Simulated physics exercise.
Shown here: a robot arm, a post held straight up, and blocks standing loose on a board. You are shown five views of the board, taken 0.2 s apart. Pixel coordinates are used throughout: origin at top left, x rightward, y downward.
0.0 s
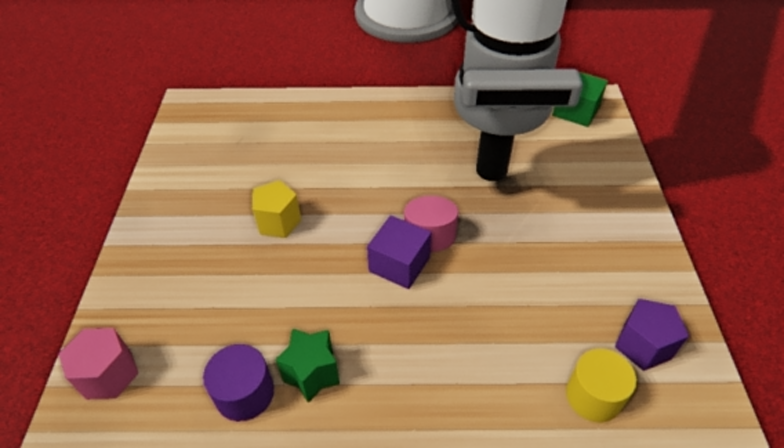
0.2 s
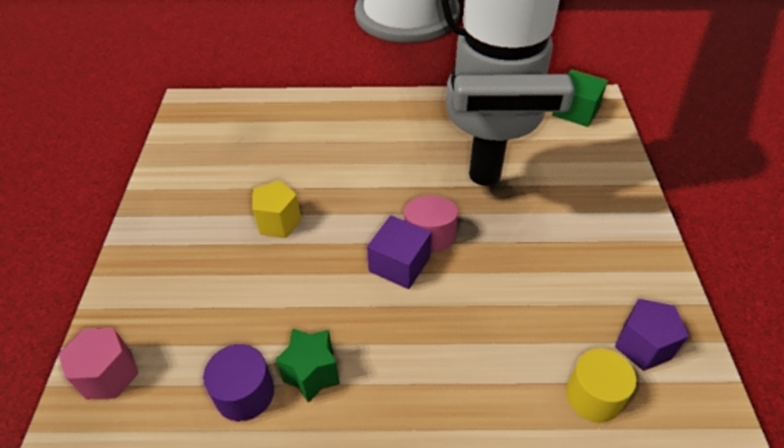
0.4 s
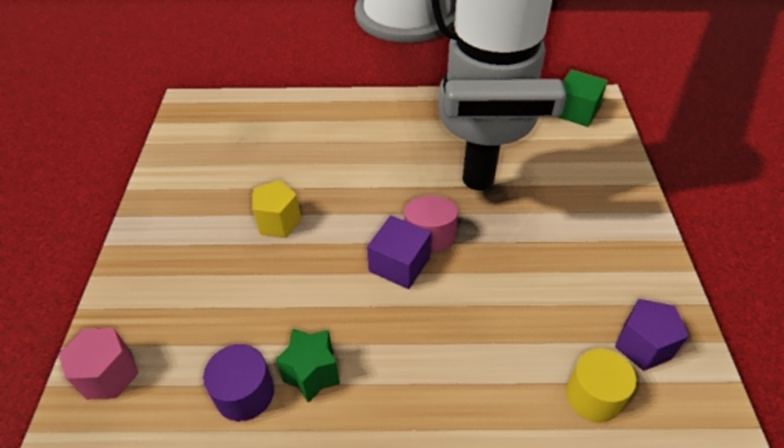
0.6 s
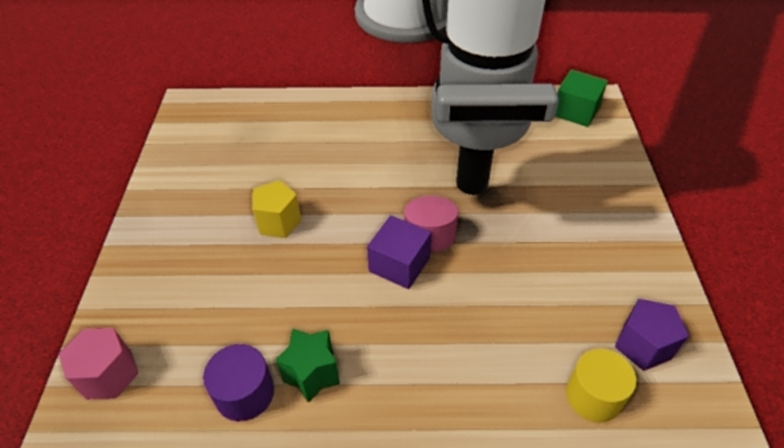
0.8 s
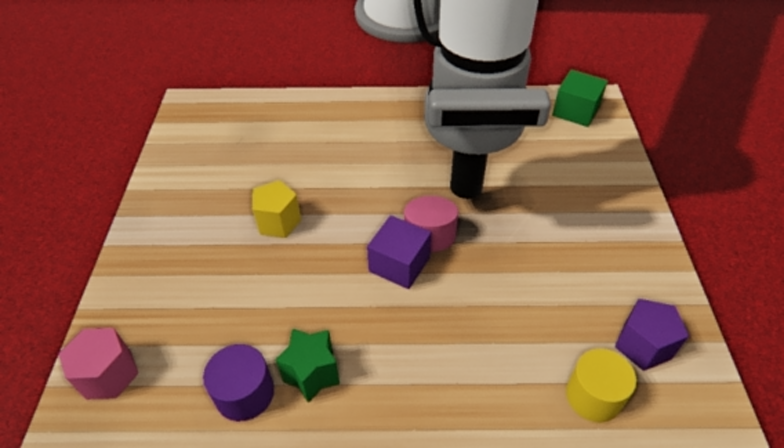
A robot arm moves its black post slightly left and down toward unmoving coloured blocks.
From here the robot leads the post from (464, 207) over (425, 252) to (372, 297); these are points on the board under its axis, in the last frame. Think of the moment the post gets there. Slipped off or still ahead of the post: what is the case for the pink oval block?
It is driven along in front.
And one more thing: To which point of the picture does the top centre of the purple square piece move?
I'd expect the centre of its top face to be at (279, 301).
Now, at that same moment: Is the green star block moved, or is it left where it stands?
By the time the path is finished, it has hardly shifted at all.
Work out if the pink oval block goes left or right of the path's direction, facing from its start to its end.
Picture yourself facing from the start of the path to its end: The pink oval block moves off to your right.
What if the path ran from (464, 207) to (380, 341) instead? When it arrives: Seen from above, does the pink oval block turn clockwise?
Yes, it checks out.
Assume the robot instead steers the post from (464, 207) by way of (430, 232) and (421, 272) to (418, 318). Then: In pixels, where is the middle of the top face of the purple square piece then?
Its top middle is near (323, 298).
What follows on the original path. One third of the way, post (441, 218); purple square piece (374, 256); pink oval block (410, 230), turned 10° clockwise.
Two thirds of the way, post (409, 249); purple square piece (328, 281), turned 15° clockwise; pink oval block (372, 259), turned 25° clockwise.
At the end, post (371, 280); green star block not moved; purple square piece (279, 301), turned 30° clockwise; pink oval block (330, 287), turned 40° clockwise.
